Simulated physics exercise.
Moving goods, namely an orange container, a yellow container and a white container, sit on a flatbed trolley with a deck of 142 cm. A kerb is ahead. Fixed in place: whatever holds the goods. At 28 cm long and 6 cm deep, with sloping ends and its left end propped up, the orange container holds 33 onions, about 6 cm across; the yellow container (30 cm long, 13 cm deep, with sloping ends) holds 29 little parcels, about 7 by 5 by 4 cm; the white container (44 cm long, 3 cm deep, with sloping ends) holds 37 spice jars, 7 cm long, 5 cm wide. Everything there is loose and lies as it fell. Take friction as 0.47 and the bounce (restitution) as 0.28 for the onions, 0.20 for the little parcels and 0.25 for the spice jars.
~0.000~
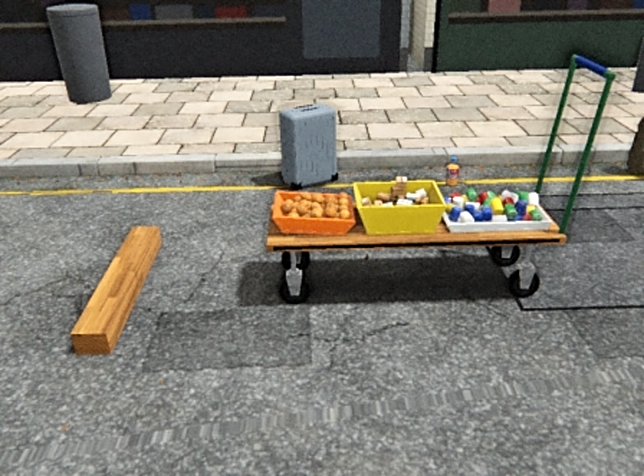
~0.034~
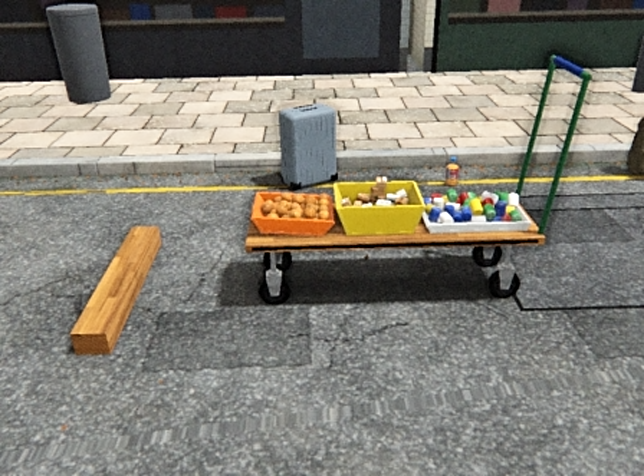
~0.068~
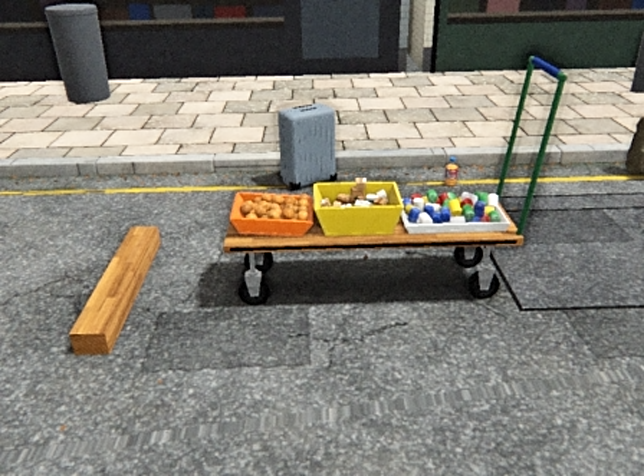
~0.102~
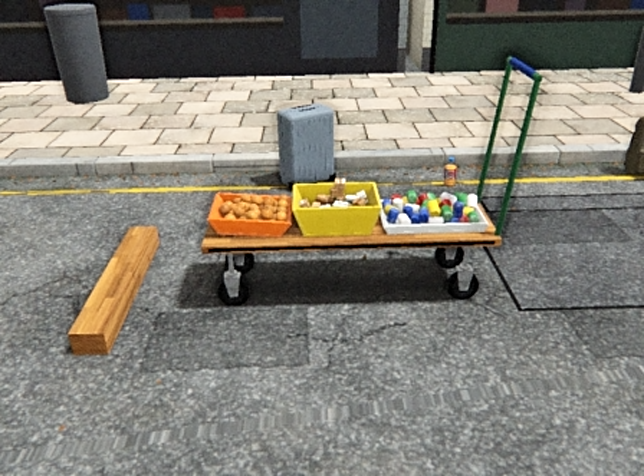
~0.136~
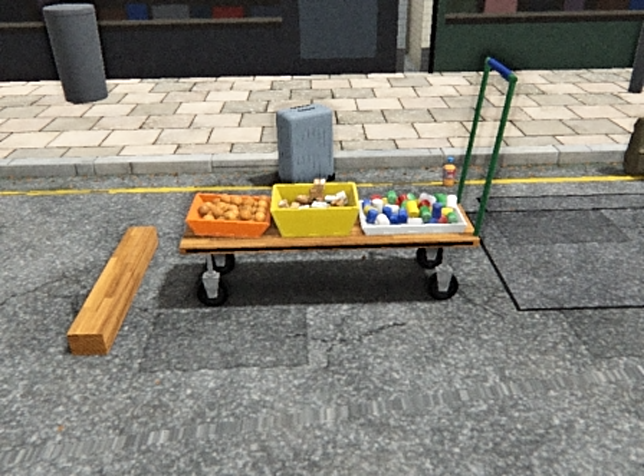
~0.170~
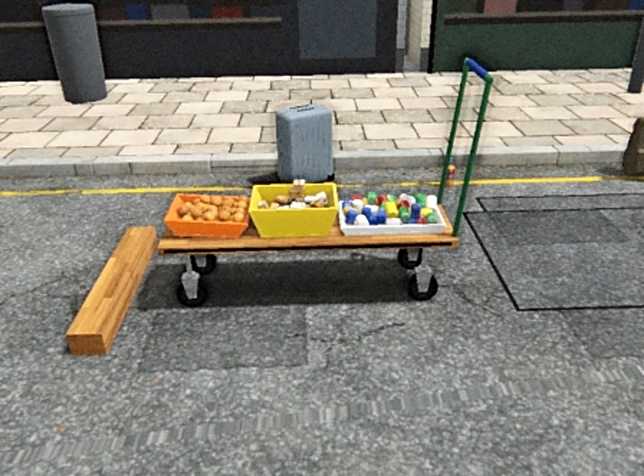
On a grey asphalt road beside a pale paved pavement, seen from slightly above and side-on, a wooden flatbed trolley with a green-framed handle stands near a grey suitcase. It carries an orange tray of round brown items, a yellow one of small pale pieces and a white one of multicoloured pieces, right of a wooden beam. The trolley rolls steadily left towards the beam while the camera pans very slightly.
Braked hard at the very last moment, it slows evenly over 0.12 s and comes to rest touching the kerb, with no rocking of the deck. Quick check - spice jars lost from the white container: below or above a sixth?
My guess is the losses will surpass a sixth of the load.
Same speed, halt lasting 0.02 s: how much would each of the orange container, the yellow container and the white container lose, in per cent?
That way you'd get orange container at 40, yellow container at 10, and white container at 30 percent.
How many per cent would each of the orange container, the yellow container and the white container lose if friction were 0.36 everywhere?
Orange container 30%, yellow container 10%, white container 30%.
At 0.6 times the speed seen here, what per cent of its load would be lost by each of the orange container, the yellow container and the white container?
In that case orange container 0, yellow container 0, white container 10 per cent.
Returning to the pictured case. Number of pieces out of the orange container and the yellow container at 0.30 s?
Estimate at that time - orange container 0, yellow container 0, give or take.
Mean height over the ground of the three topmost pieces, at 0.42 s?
Some 60 cm up.
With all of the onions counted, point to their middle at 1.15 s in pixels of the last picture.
Centre approx. at (147, 221).
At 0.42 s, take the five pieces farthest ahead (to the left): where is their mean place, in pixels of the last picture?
Close to (110, 205).
After 0.20 s, braking starts.
After 0.30 s, 0 of 33 out of the orange container, 0 of 29 out of the yellow container and 0 of 37 out of the white container.
After 0.42 s, 3 of 33 out of the orange container, 2 of 29 out of the yellow container and 4 of 37 out of the white container.
After 0.65 s, 8 of 33 out of the orange container, 2 of 29 out of the yellow container and 10 of 37 out of the white container.
Final count (at 1.15 s), 10 of 33 out of the orange container, 2 of 29 out of the yellow container and 11 of 37 out of the white container. Asked share, 11 of 37, 30 per cent.
